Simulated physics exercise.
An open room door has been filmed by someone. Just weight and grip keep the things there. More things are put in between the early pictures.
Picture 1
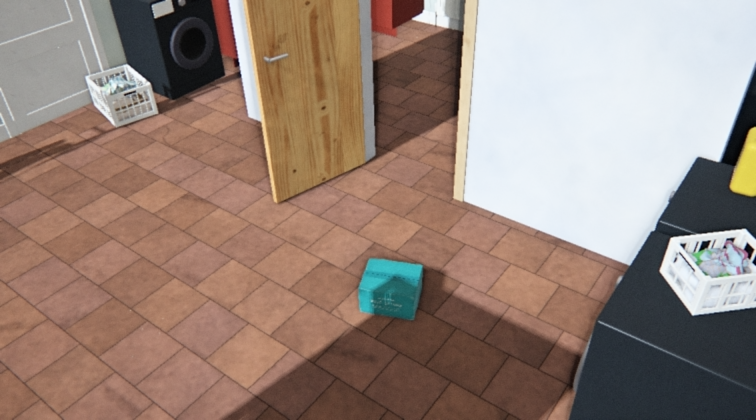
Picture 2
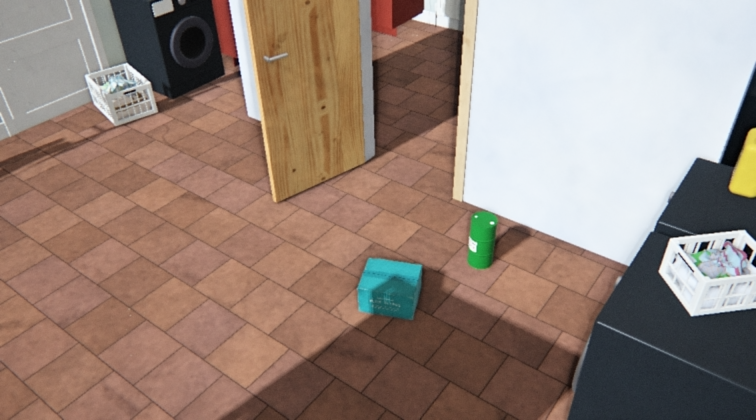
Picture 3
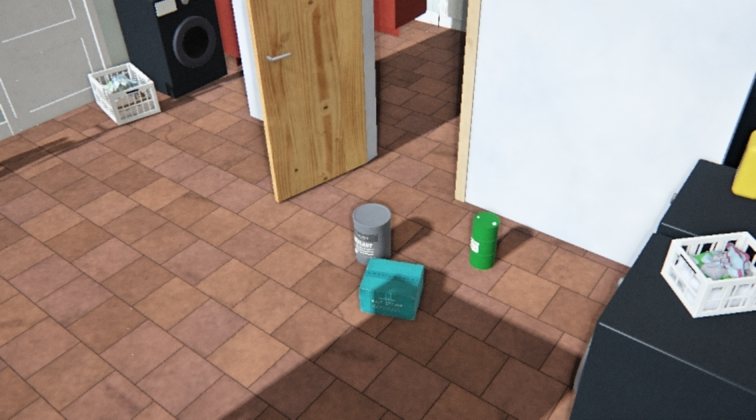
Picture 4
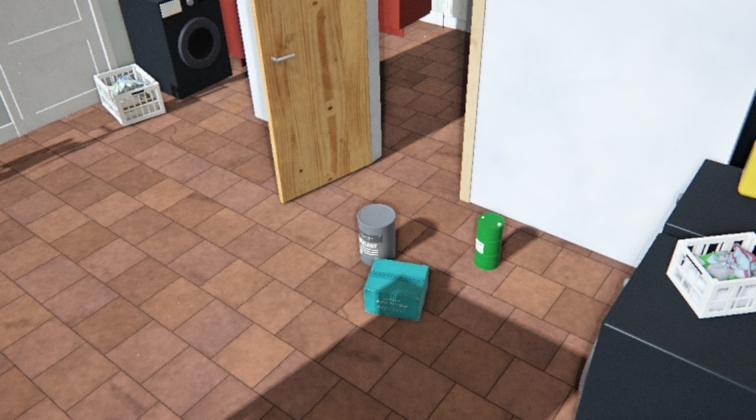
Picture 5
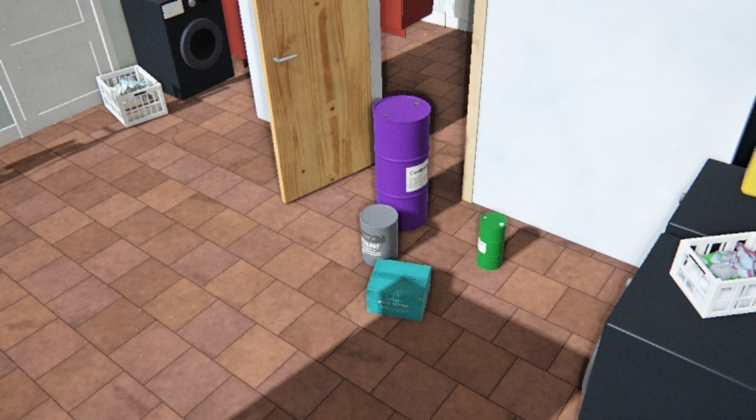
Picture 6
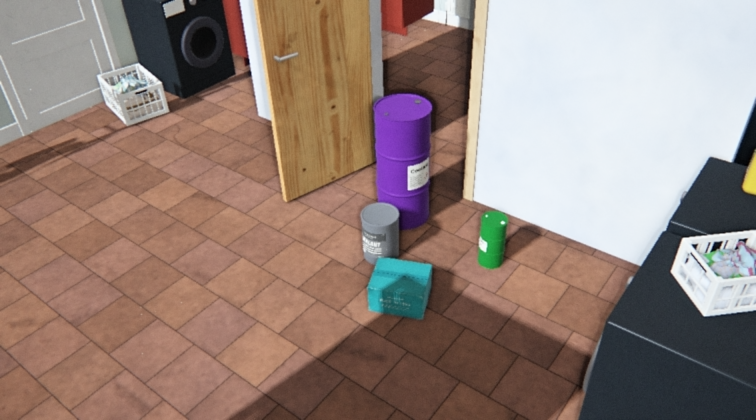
Nothing moved by itself near the wide-open wooden door, but a green canister, then a grey pail, then a tall purple drum appeared around the turquoise box on the tiled floor.
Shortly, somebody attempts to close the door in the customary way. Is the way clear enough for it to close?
When it's pushed, the door catches on something on the way.
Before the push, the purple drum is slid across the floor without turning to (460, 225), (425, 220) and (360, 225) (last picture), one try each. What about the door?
Swings all the way; Held up partway; Held up partway.
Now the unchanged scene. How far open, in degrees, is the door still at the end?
Roughly 50 degrees open.
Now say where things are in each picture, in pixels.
The first frame shows door wide open and still.
The second frame shows door wide open and still; green canister (482, 241).
The third frame shows door wide open and still; turquoise box (392, 288); green canister (484, 241).
The fourth frame shows door wide open and still; grey pail (377, 236); turquoise box (397, 289).
The fifth frame shows door wide open and still; green canister (491, 242); grey pail (380, 236).
The sixth frame shows door wide open and still; purple drum (403, 164); turquoise box (400, 288).
Then, 0.50 s on from there, door 96° open.
Then, 0.90 s on from there, door 80° open.
Then, 1.20 s on from there, door 65° open.
Then, 1.40 s on from there, door 55° open.
In the end, door 50° open; all 4 unmoved. At the end, from the last picture's camera, purple drum near (405, 164).
